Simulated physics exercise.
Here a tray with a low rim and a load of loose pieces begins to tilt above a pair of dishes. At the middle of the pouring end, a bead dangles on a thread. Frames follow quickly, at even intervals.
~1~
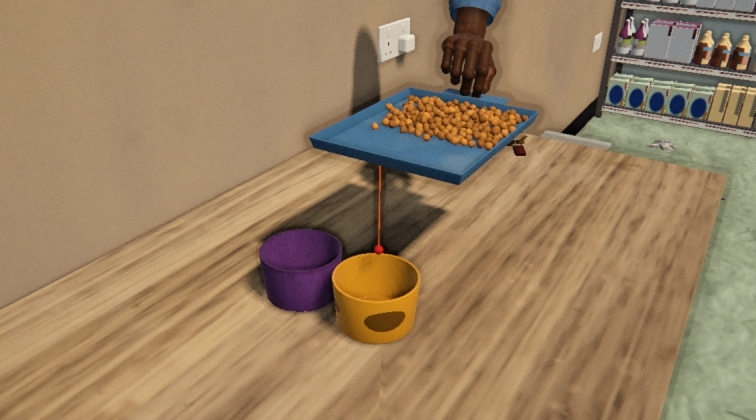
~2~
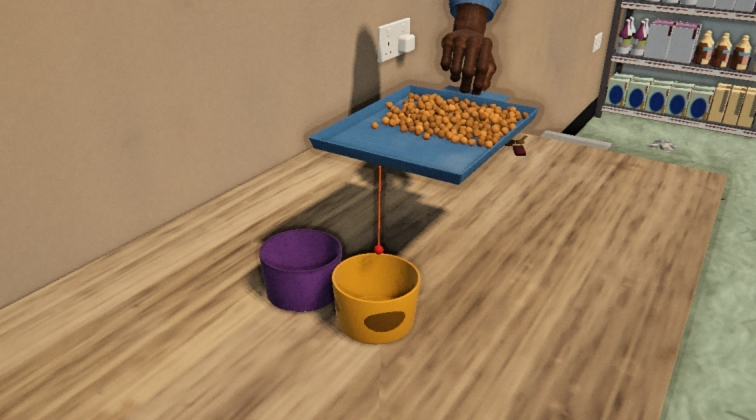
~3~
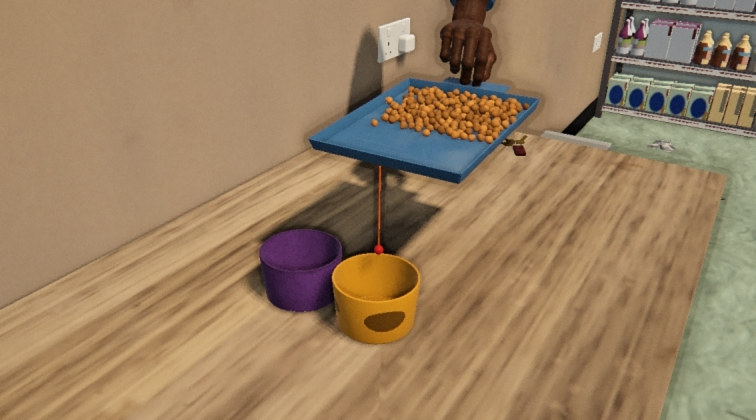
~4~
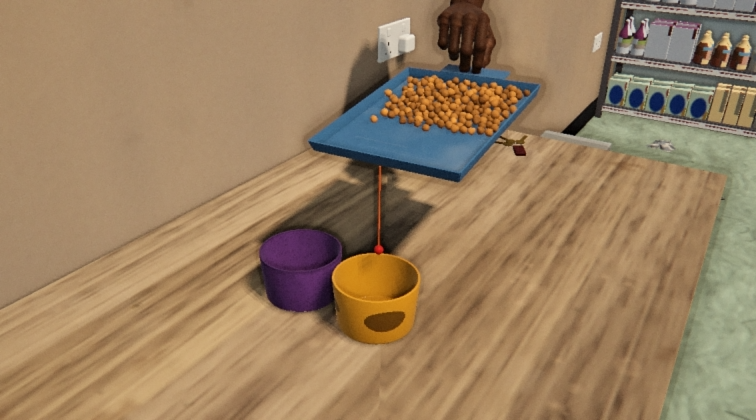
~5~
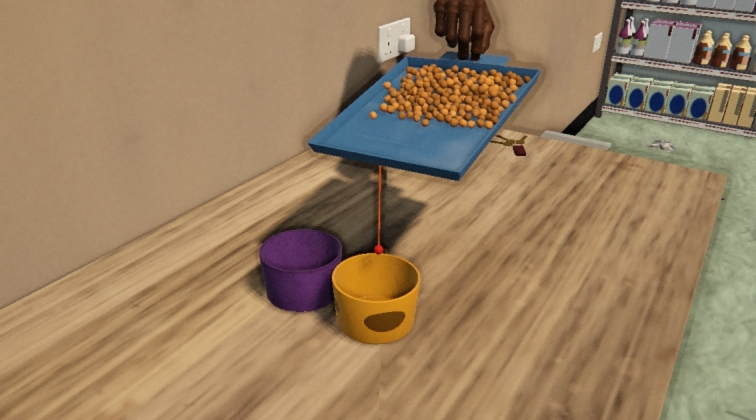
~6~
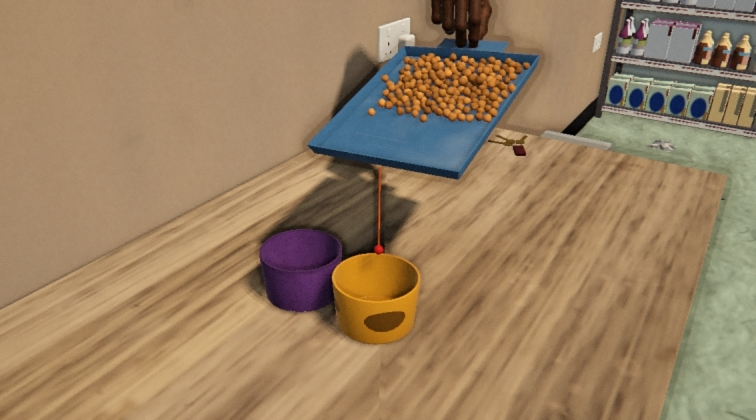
On a wooden counter beside a beige wall, a blue tray of roasted chickpeas sits level above a purple dish and an orange one, a red bead hanging beneath it. A hand at the far end rises gradually, tilting the tray toward its near end, its left corner dipping slightly lowest.
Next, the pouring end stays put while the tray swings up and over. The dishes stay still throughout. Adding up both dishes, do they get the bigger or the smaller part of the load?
They get the bigger part.
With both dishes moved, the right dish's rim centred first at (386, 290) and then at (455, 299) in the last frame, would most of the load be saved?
For the two tries in order: Exceeding half, not as much as half.
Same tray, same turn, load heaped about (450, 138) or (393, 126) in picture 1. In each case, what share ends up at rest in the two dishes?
It would be 70 in a hundred, and then 80 in a hundred.
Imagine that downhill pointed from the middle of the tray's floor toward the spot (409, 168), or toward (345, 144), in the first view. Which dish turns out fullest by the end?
So, first the right-side one, then the left-side one.
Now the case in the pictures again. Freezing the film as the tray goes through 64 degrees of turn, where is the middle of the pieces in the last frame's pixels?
Look close to (349, 152) in the last picture.
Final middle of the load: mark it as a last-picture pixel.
Close to (319, 299) in the last view.
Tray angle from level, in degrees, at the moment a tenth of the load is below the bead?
That would be about 65 degrees from level.
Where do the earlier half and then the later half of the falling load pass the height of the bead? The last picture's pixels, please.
Close to (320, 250), then close to (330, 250).
Soon, tray tipped steeply; about two thirds on the tray; a stray few in the right dish; a small part in the left dish; a stray few outside both; about a quarter in the air.
A while on, tray tipped past a quarter turn; about half on the tray; a small part in the right dish; about a quarter in the left dish; a small part outside both; a small part in the air.
Towards the end, tray tipped past a quarter turn; about a third in the right dish; about half in the left dish; about a quarter outside both.
Finally, tray tipped past a quarter turn; about a third in the right dish; about half in the left dish; about a quarter outside both.
